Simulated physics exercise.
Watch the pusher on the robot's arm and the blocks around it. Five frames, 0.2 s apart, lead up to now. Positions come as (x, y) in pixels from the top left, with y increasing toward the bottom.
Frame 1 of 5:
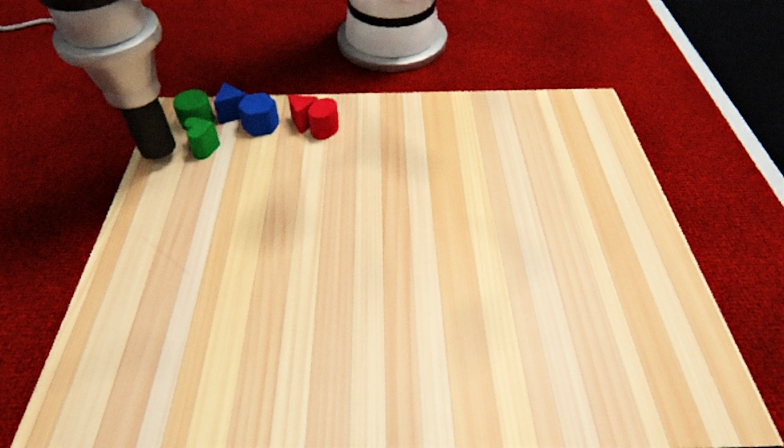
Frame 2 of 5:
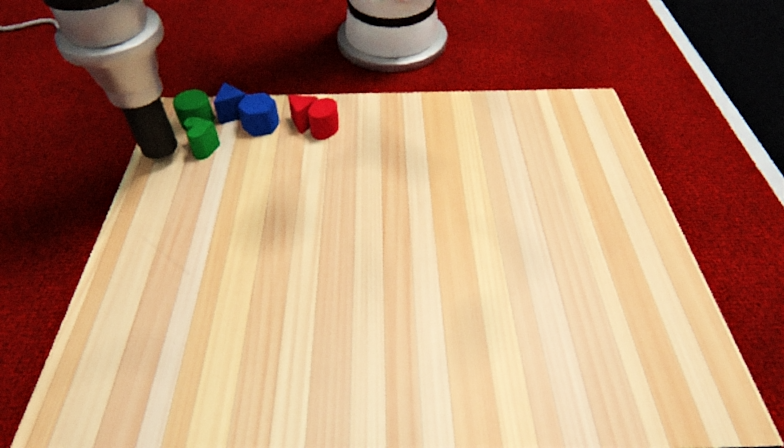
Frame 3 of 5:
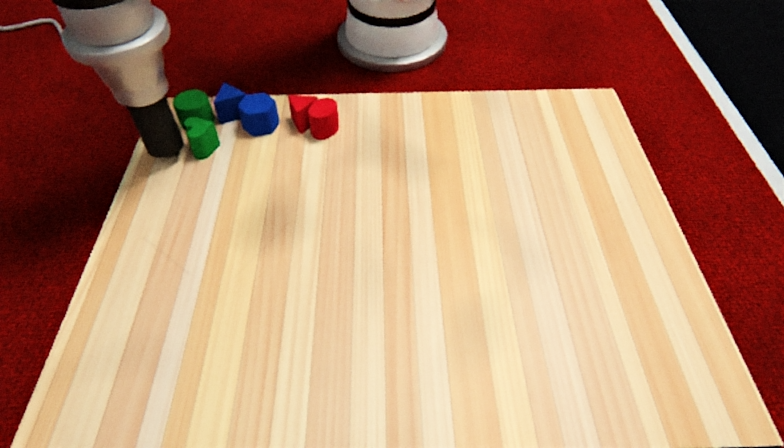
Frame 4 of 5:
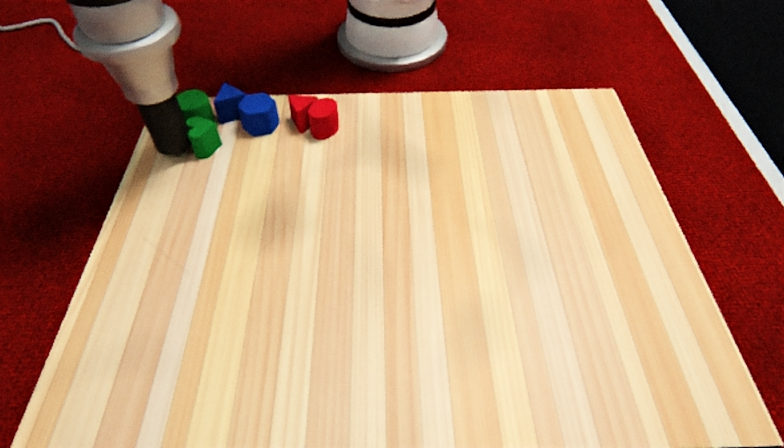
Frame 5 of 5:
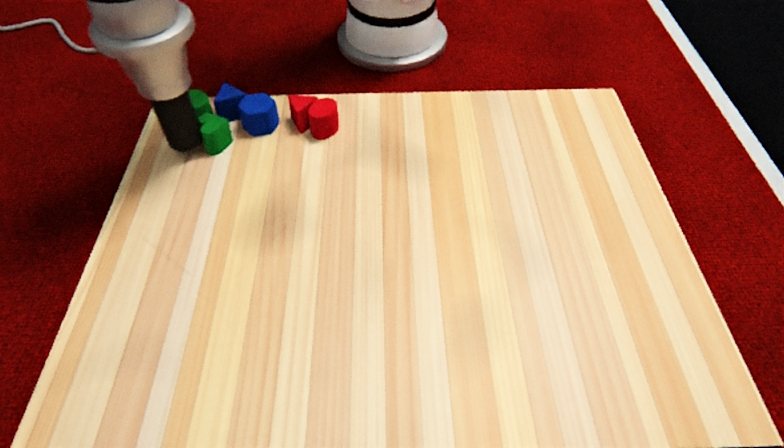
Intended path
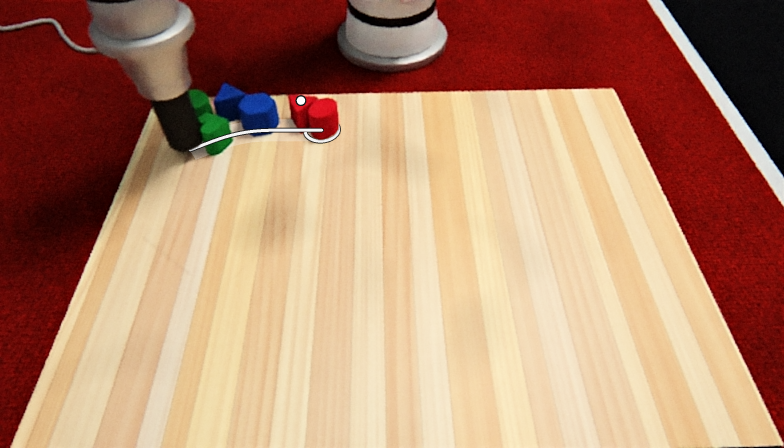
A robot arm moves slightly right and nudges the green heart block a little rightward.
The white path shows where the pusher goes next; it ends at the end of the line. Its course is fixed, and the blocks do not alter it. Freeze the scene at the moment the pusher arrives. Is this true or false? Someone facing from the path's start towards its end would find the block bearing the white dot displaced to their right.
False.
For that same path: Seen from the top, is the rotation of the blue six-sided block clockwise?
Answer: No.
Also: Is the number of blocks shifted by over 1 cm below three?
Going by the path, no.
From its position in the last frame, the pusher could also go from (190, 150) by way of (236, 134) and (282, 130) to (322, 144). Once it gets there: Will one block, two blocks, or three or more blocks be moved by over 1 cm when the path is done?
Answer: Three or more.
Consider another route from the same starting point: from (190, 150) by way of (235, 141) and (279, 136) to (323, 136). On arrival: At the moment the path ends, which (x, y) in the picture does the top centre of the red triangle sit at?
The middle of its upper face will lie at (329, 85).
The line goes from (190, 150) by way of (233, 135) and (278, 130) to (322, 130); the dot is on the red triangle.
What follows on the original path. One third of the way, pusher at (231, 125); green heart at (256, 110); blue six-sided block at (277, 94), turned 30° anticlockwise; red triangle at (304, 99), turned 20° clockwise.
Two thirds of the way, pusher at (277, 121); green heart at (302, 104); blue six-sided block at (300, 85), turned 95° anticlockwise; red triangle at (325, 91), turned 45° clockwise; red oval at (327, 108), turned 15° clockwise.
At the end, pusher at (321, 120); green heart at (346, 103); blue six-sided block at (301, 84), turned 100° anticlockwise; red triangle at (343, 86), turned 30° anticlockwise; red oval at (369, 113), turned 50° clockwise.
